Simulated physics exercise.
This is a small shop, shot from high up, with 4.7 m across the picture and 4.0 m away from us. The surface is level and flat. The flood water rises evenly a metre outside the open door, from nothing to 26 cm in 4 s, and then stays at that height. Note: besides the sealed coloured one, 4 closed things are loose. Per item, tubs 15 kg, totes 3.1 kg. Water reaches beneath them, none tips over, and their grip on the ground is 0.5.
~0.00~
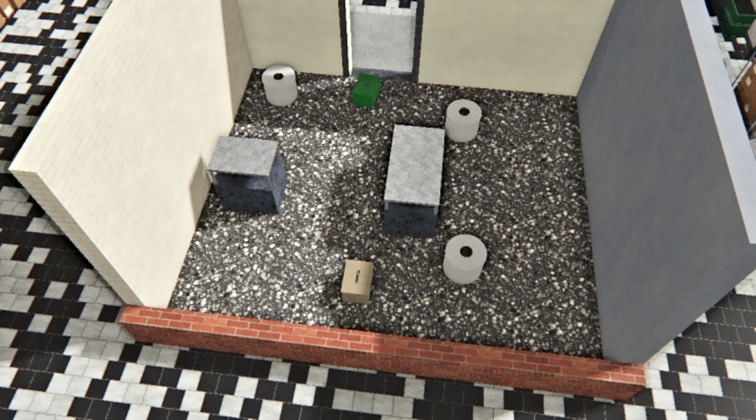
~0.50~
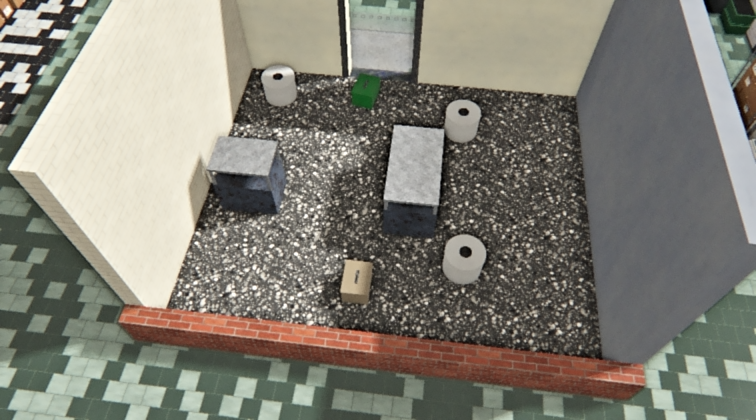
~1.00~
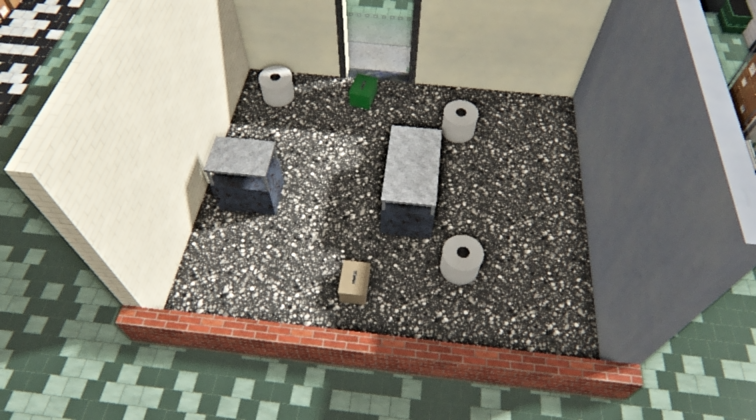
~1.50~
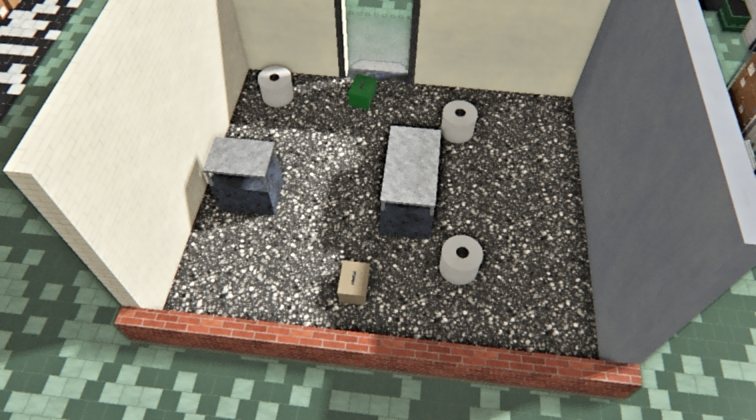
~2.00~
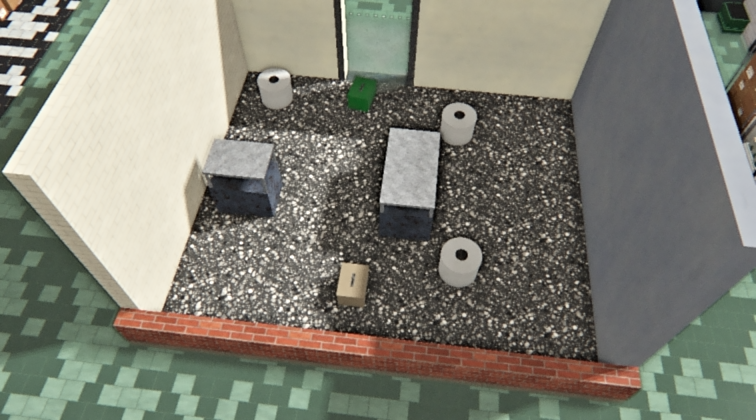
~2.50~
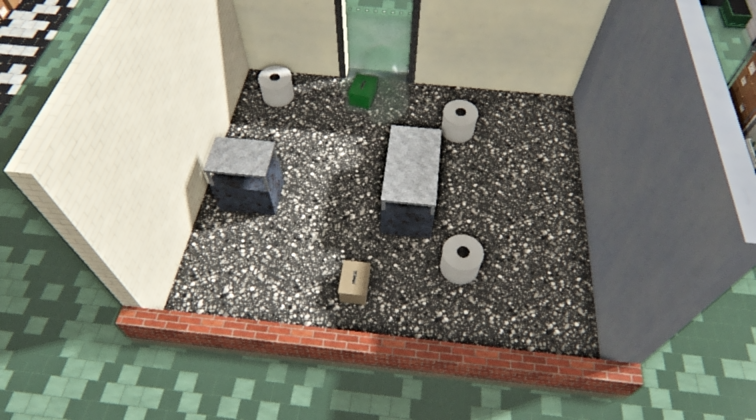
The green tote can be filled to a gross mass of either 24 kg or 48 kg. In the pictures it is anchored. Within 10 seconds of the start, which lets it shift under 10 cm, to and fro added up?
Only the heavier filling is enough.
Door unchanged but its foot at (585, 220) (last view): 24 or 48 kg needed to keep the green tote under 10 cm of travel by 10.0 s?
If so, then the first option suffices.
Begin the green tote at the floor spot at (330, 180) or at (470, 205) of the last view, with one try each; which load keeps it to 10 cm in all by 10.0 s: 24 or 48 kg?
Well, first the light mass is sufficient, and next the light mass is sufficient.
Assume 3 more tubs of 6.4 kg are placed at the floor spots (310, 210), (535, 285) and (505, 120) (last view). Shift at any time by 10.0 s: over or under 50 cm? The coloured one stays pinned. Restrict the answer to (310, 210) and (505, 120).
First exceeds it, then exceeds it.
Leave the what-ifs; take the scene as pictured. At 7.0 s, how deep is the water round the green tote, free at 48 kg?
7 cm, roughly.
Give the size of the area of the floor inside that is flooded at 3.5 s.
Roughly 3.5 m2.
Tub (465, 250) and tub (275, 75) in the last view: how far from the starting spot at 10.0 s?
The first is 0 cm from its start, the second 20 cm.
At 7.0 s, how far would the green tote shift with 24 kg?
30 cm.
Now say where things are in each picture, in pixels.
In the first frame, the green tote at (366, 85), on the bottom; 0.0 m2 under water; 0 of 5 have shifted.
In the second frame, the green tote at (366, 85), on the bottom; 0.0 m2 under water; 0 of 5 have shifted.
In the third frame, the green tote at (363, 85) rests on the ground; 0.0 m2 under water; 0 of 5 have shifted.
In the fourth frame, the green tote at (363, 86) rests on the ground; 0.0 m2 under water; 0 of 5 have shifted.
In the fifth frame, the green tote at (362, 88), on the bottom; water covers 0.1 m2; 0 of 5 have shifted.
In the sixth frame, the green tote at (363, 85), on the bottom; water covers 0.5 m2; 0 of 5 have shifted.
After 3.5 s the green tote would be 0 cm from its start with 24 kg and 0 cm from its start with 48 kg; 6 cm of water round it then.
After 4.5 s the green tote would be 6 cm from its start with 24 kg and 0 cm from its start with 48 kg; 7 cm of water round it then.
After 7.0 s the green tote would be 27 cm from its start with 24 kg and 0 cm from its start with 48 kg; 7 cm of water round it then.
After 10.0 s the green tote would be 39 cm from its start with 24 kg and 0 cm from its start with 48 kg; 9 cm of water round it then.
